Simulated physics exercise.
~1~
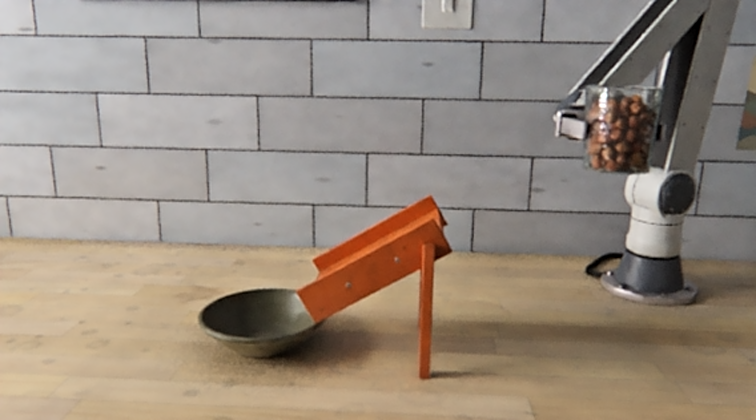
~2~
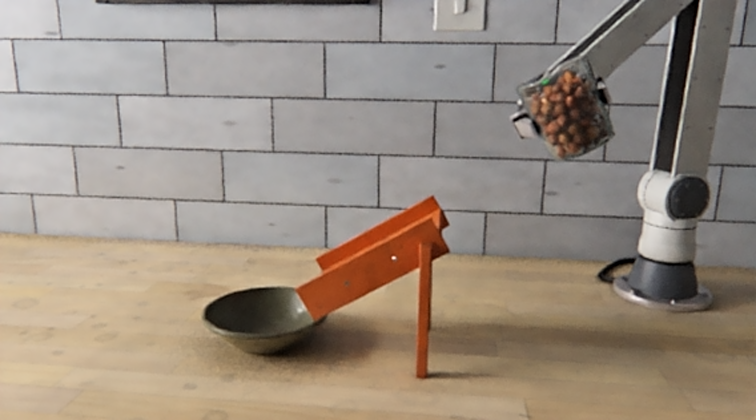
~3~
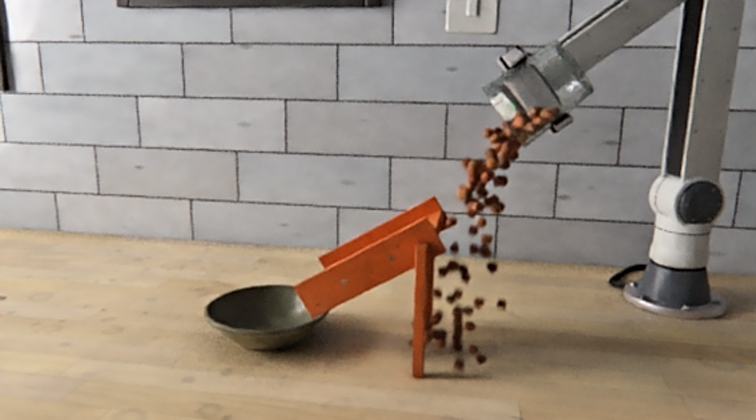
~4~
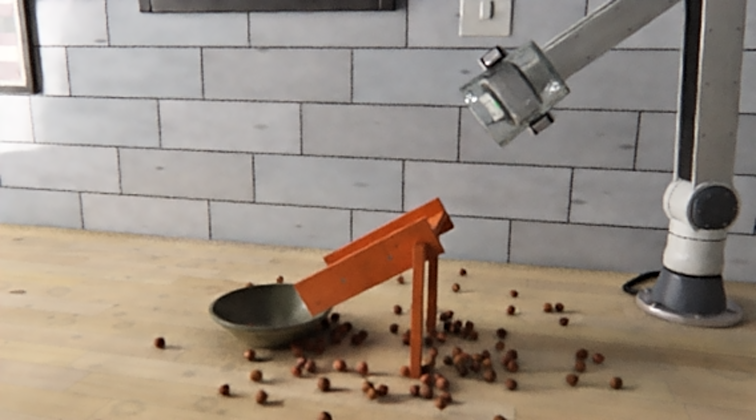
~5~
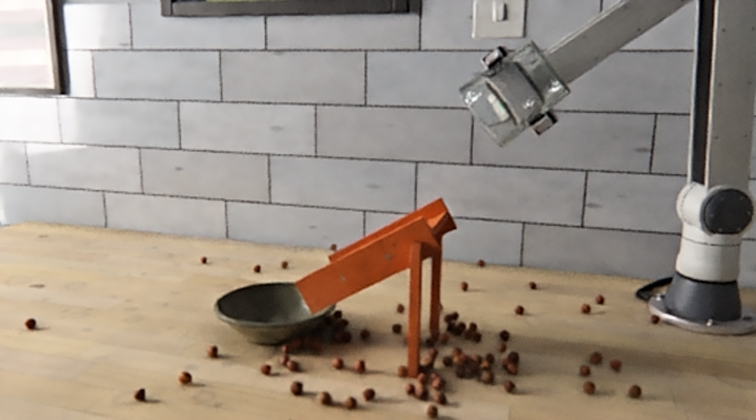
A robot arm tipped a clear cup of hazelnuts upside down near the high end of an orange chute, but the nuts fell short on the right, scattering across the wooden table and leaving the dark bowl at the chute's foot looking empty.
